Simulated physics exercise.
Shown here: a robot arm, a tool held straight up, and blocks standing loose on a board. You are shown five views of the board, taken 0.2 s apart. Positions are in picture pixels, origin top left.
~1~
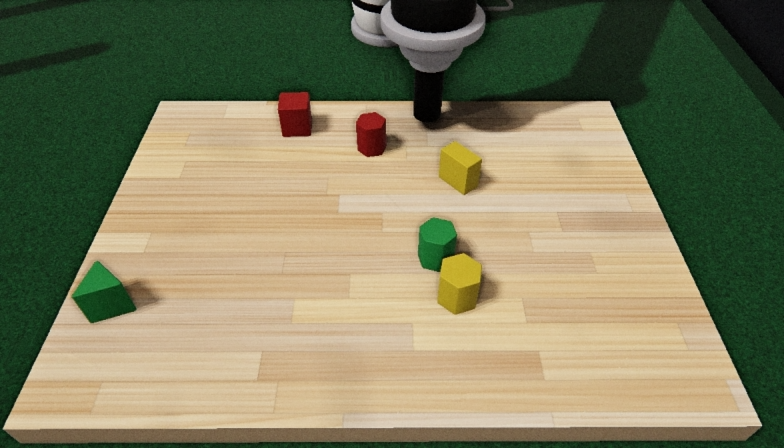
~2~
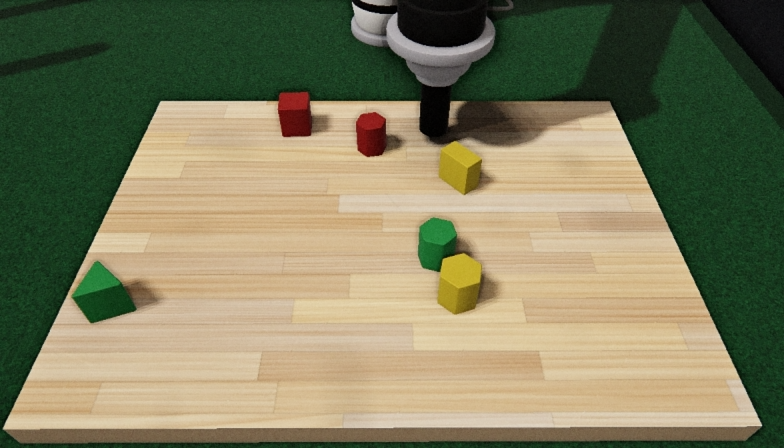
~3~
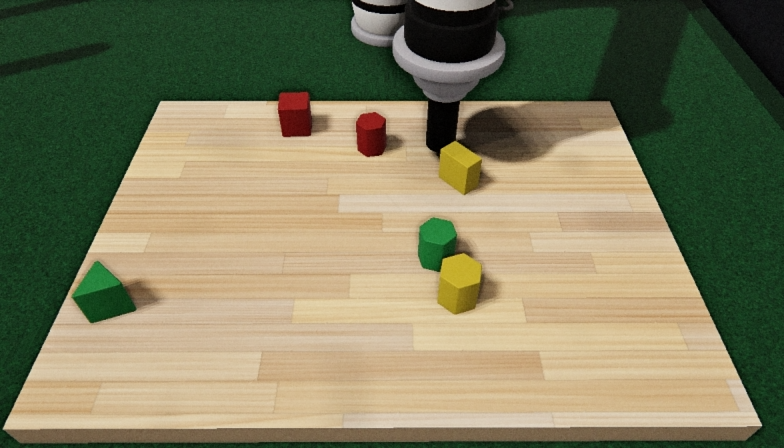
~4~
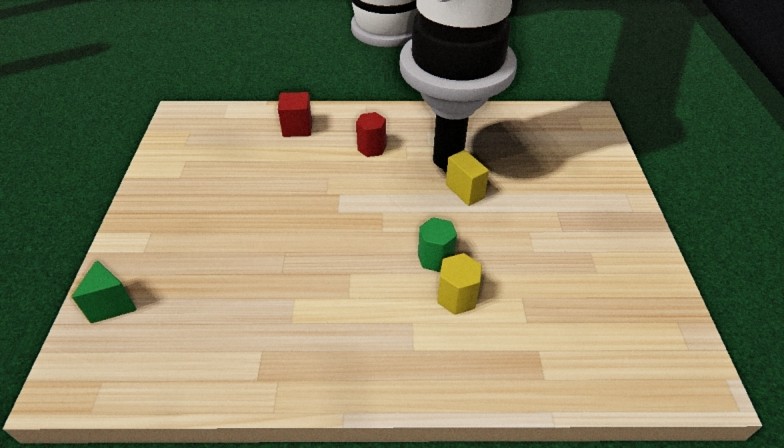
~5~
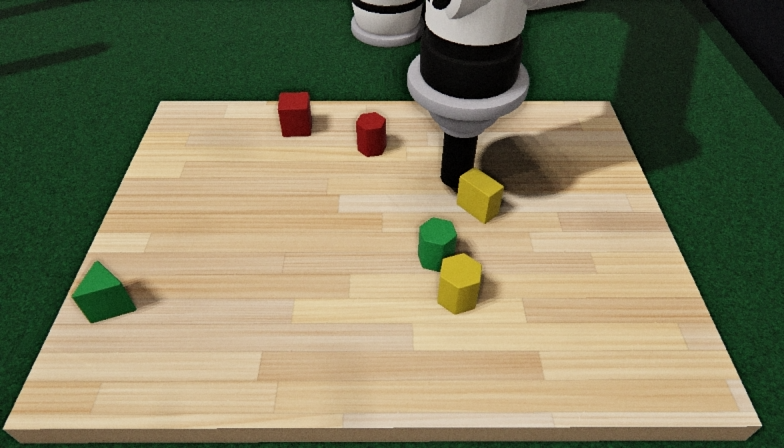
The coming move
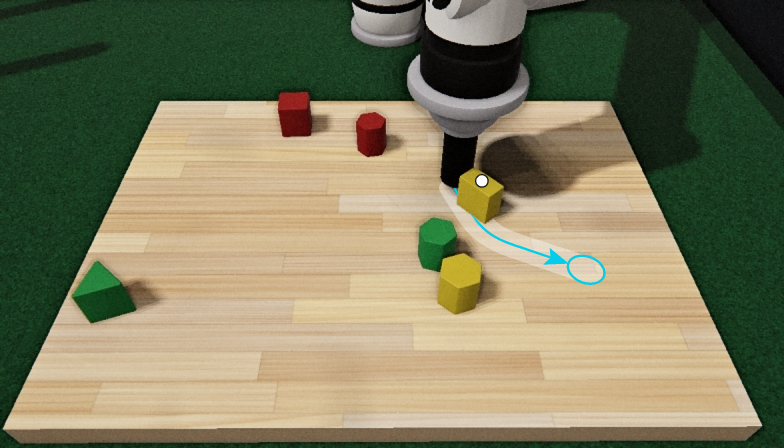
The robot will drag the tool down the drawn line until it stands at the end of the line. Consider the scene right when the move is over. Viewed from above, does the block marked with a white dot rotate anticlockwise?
Final answer: No.
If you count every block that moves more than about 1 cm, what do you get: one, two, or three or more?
The answer is one block, counting only moves over 1 cm.
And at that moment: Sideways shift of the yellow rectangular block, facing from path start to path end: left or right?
Pushed right.
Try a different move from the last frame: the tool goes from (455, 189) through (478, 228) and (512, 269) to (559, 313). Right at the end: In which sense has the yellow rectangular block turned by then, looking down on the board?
It turns counter-clockwise.
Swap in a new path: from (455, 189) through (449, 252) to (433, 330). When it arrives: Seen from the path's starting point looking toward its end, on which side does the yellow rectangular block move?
Pushed left.
Drawn move, from (455, 189) via (479, 224) and (528, 250), ending at (586, 269); the dot is on the yellow rectangular block.
What follows on the original path. One third of the way, tool at (482, 214); yellow rectangular block at (516, 218), turned 15° anticlockwise.
Two thirds of the way, tool at (532, 239); yellow rectangular block at (561, 250), turned 20° clockwise.
At the end, tool at (590, 259); green six-sided block still; yellow rectangular block at (588, 271), turned 65° clockwise.
